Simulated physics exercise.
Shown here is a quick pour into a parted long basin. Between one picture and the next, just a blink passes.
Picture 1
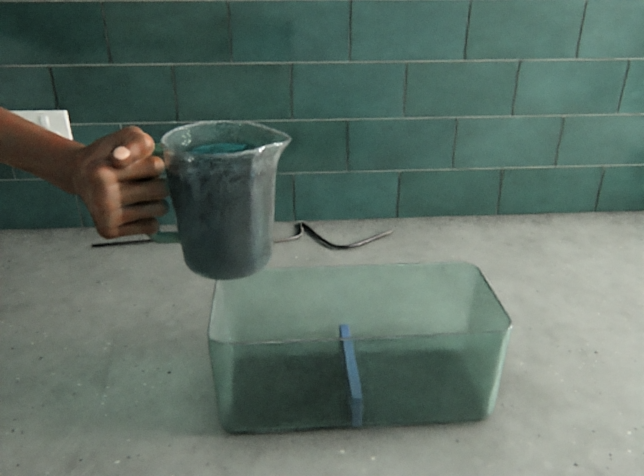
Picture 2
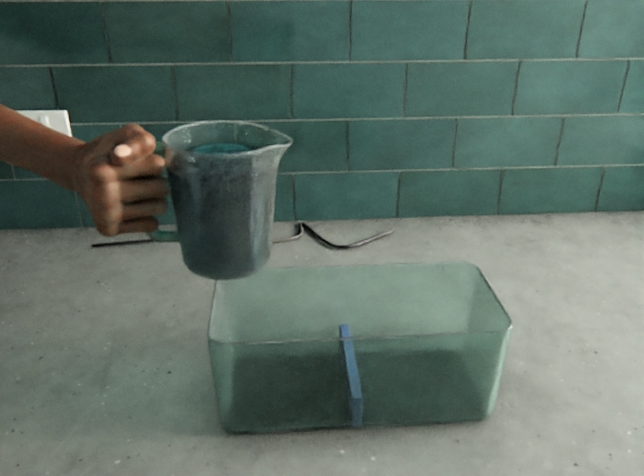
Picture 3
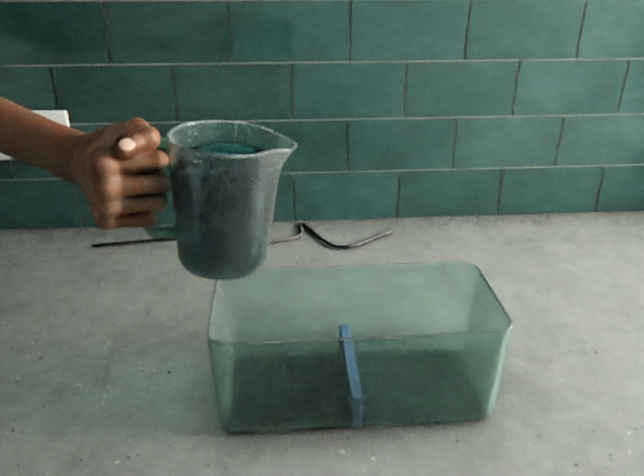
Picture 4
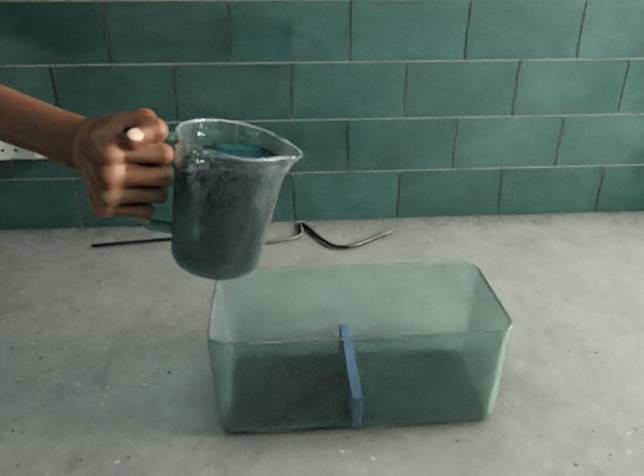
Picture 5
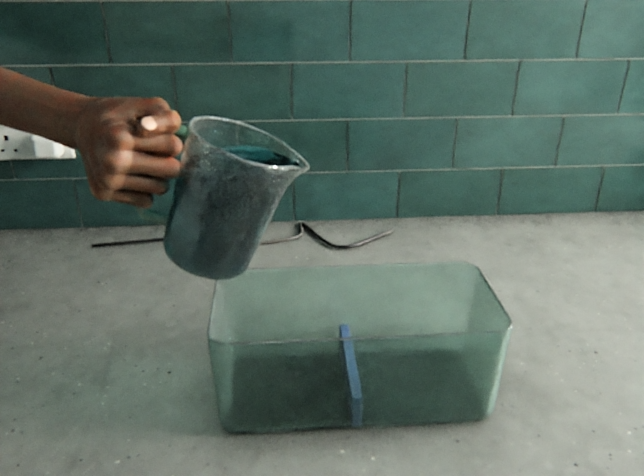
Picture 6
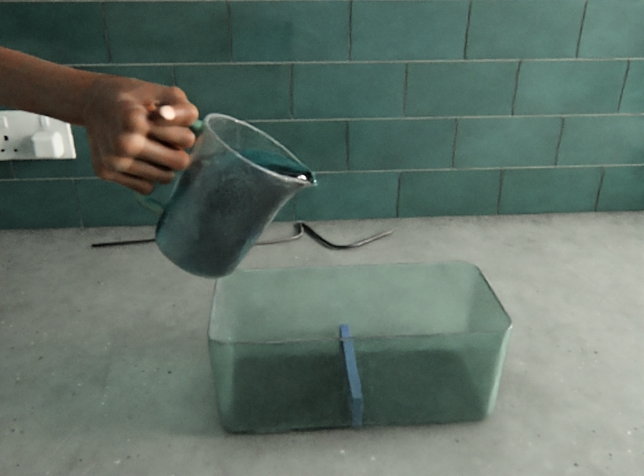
A hand tilts a clear jug of dark liquid rightward above a divided long basin.
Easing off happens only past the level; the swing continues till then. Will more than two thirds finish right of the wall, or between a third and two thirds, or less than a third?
Right of the wall there will be between a third and two thirds.
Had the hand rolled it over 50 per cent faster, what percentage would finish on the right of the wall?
It comes to some 40 per cent.
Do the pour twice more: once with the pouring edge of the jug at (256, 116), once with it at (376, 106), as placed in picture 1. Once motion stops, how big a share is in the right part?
Roughly 25 % and 85 %.
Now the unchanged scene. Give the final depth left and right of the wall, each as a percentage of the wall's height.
On the left it's around 40 per cent; on the right, 50 per cent.
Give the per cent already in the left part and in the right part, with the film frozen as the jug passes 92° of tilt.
Left 0, right 20.
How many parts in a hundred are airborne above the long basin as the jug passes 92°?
That works out near 20 percent.
A moment on, the jug is tipped on its side and 58 per cent is still to pour, 1 is left of the wall and 21 right of it.
Next, the jug is tipped right over and 8 per cent is still to pour, 29 is left of the wall and 57 right of it.
Then the jug is tipped right over and 0 per cent is still to pour, 40 is left of the wall and 59 right of it.
Later the jug is tipped right over and 0 per cent is still to pour, 40 is left of the wall and 59 right of it.
In the end 40 per cent lies left of the wall, 59 right of it and 1 outside.
